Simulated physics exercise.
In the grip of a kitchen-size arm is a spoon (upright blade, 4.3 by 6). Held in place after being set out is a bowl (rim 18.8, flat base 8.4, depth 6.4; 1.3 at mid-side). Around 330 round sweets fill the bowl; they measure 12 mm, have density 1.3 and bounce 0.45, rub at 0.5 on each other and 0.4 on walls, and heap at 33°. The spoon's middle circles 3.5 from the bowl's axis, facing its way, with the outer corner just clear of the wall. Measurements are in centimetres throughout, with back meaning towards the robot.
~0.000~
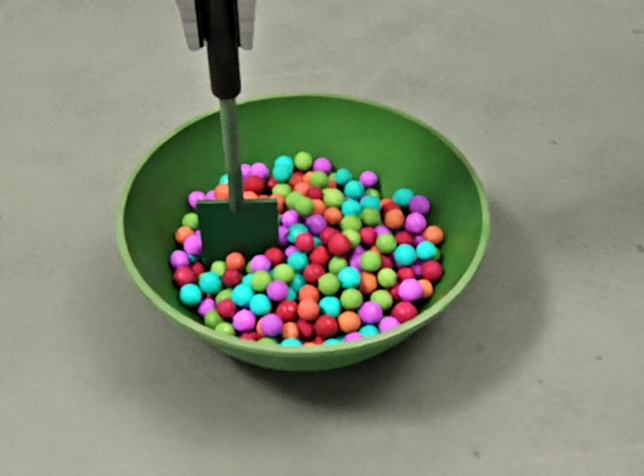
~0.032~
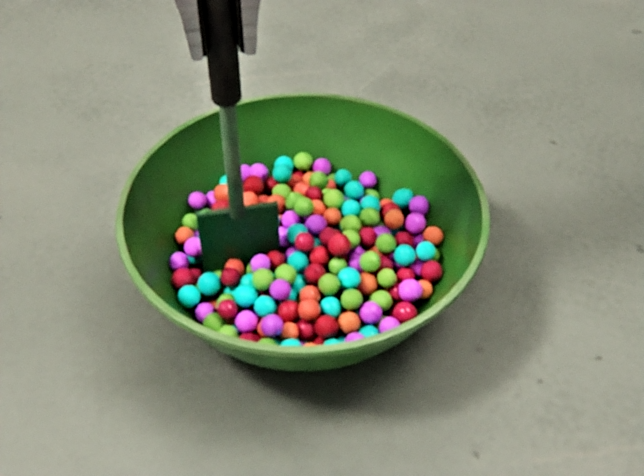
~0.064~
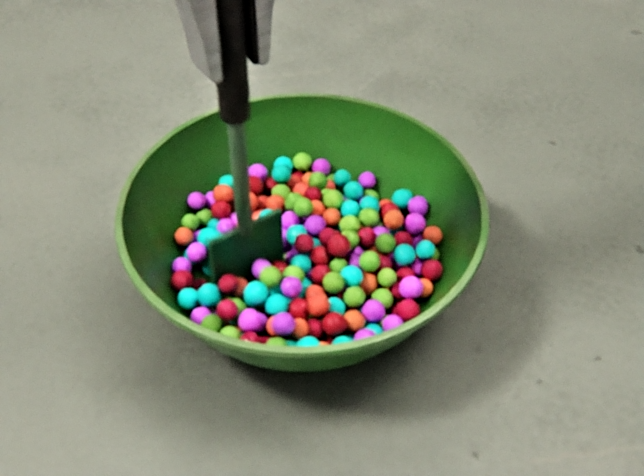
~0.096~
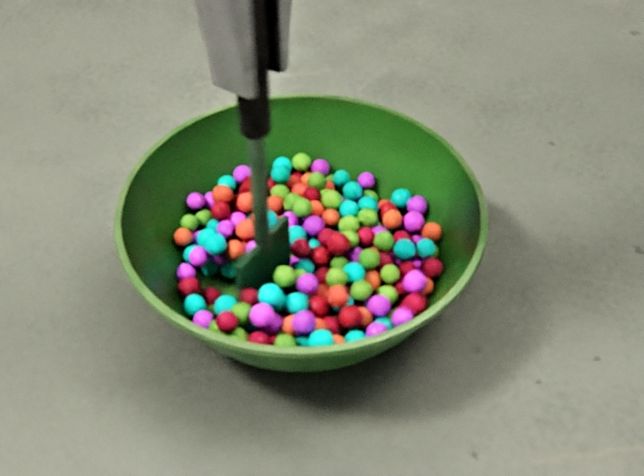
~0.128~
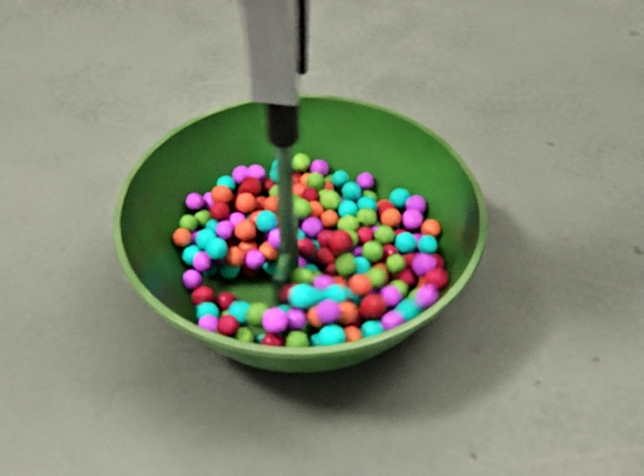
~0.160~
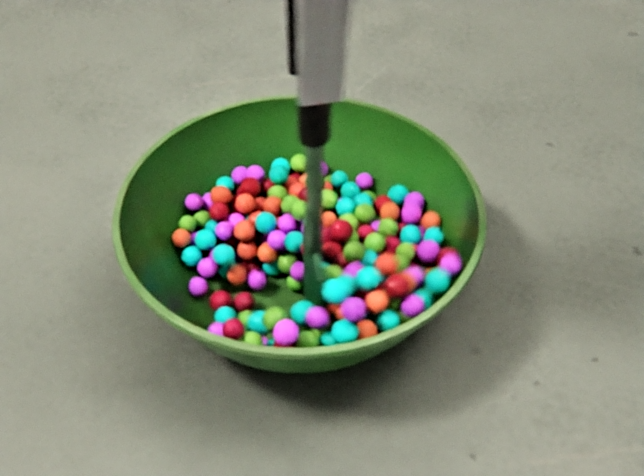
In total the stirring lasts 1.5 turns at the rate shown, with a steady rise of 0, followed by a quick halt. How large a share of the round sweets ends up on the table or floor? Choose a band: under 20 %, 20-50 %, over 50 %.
Band: Under 20 %.
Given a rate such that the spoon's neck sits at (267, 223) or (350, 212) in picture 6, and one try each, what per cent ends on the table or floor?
It comes to close to 0 per cent and close to 25 per cent.
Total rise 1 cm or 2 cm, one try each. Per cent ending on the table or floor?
I'd say some 10 per cent, and some 10 per cent.
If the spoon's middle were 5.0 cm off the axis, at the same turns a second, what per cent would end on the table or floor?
Then about 35 %.
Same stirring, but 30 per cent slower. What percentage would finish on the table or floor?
It would come to around 5 percent.
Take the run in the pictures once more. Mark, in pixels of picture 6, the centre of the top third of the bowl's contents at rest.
(371, 205).
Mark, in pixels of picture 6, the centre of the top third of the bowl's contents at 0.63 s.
Around (303, 315).
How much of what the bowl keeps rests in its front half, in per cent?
About 40 per cent.
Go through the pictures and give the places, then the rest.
The first frame shows spoon neck at (235, 179), 0° round; upper third of the load around (313, 237), from x 180 to 435, top at y 160; 326 in the bowl.
The second frame shows spoon neck at (235, 187), 9° round; upper third of the load around (310, 242), from x 180 to 435, top at y 160.
The third frame shows spoon neck at (243, 204), 32° round; upper third of the load around (306, 253), from x 180 to 430, top at y 160.
The fourth frame shows spoon neck at (261, 218), 55° round; upper third of the load around (310, 267), from x 185 to 430, top at y 165.
The fifth frame shows spoon neck at (286, 226), 78° round; upper third of the load around (331, 286), from x 180 to 435, top at y 165.
The sixth frame shows spoon neck at (314, 226), 101° round; upper third of the load around (353, 278), from x 180 to 450, top at y 165; 326 in the bowl.
By 0.40 s, 271° round, highest piece 9 above the table; 308 in the bowl, 7 on the table or floor, 11 in flight or on the tool.
By 0.63 s, 81° round, highest piece 9 above the table; 298 in the bowl, 28 on the table or floor.
By 0.95 s, 180° round, highest piece 7 above the table; 282 in the bowl, 44 on the table or floor.
By 1.65 s, 180° round, highest piece 6 above the table; 282 in the bowl, 44 on the table or floor.
Final count, 282 in the bowl, 44 on the table or floor. That is 13 % on the table or floor.
